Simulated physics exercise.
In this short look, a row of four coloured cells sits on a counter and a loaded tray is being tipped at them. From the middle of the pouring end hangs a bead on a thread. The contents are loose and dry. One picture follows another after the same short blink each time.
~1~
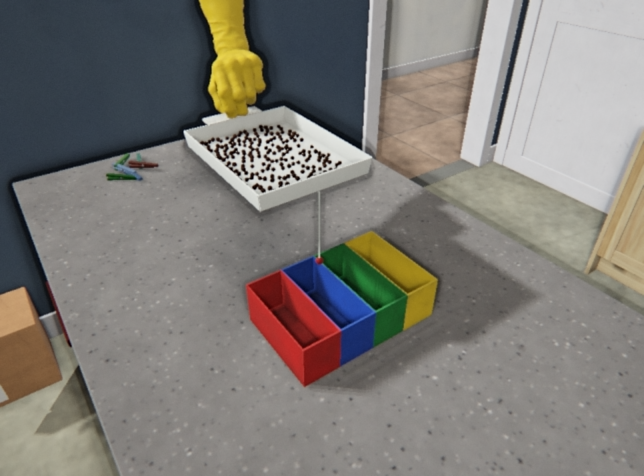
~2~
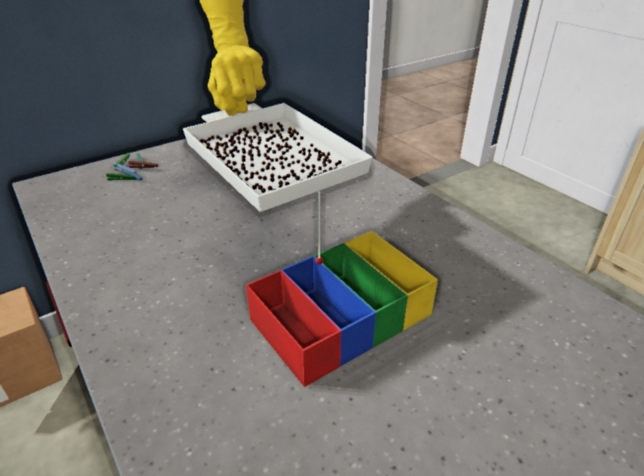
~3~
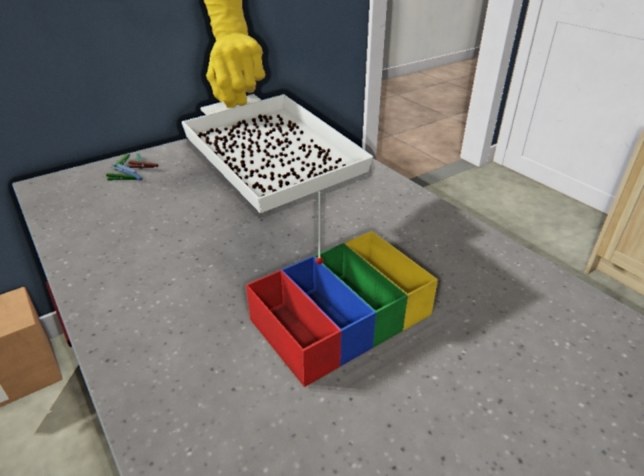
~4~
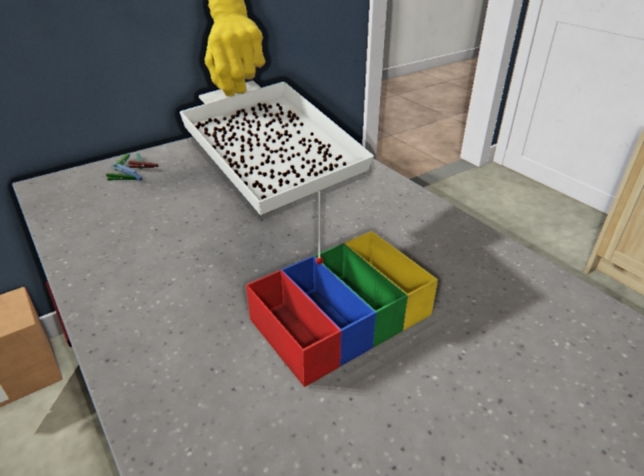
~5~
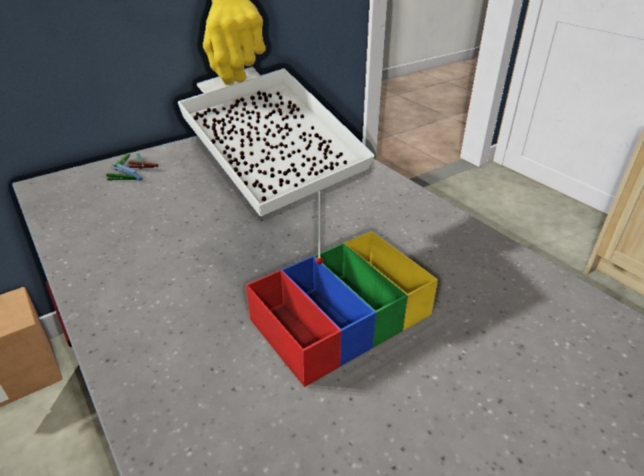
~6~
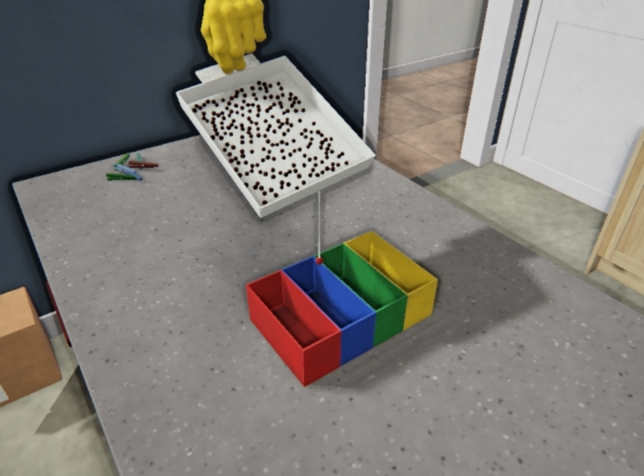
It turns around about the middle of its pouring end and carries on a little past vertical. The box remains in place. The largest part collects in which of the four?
In the red cell.
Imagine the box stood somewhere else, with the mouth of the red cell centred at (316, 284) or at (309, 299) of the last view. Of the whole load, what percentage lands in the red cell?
20 %, then 40 %.
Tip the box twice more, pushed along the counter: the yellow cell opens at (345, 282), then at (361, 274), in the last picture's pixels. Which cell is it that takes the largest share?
You'd see the blue cell win the first time and blue win the second.
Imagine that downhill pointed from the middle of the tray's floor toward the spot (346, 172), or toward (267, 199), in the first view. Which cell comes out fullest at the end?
Try 1 - the cell in yellow; try 2 - the red one.
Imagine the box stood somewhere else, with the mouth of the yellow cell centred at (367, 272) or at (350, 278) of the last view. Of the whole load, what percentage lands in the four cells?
It would be roughly 100 per cent in the first placement and roughly 100 per cent in the second.
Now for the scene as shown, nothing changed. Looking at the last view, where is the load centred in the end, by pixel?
About pixel (294, 337).
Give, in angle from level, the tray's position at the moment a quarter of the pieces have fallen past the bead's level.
That happens at around 105°.
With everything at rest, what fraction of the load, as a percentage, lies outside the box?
My guess is about 10 percent.
Soon after the last picture, tray tipped steeply; nearly all on the tray; a stray few in the red cell; a small part falling or outside the box.
A little later, tray tipped past a quarter turn; about half on the tray; about a quarter in the red cell; a stray few in the blue cell; about a quarter falling or outside the box.
Later still, tray tipped past a quarter turn; most in the red cell; a small part in the blue cell; a stray few in the green cell; a small part falling or outside the box.
At rest, tray tipped past a quarter turn; most in the red cell; a small part in the blue cell; a stray few in the green cell; none in the yellow cell; a small part outside the box.
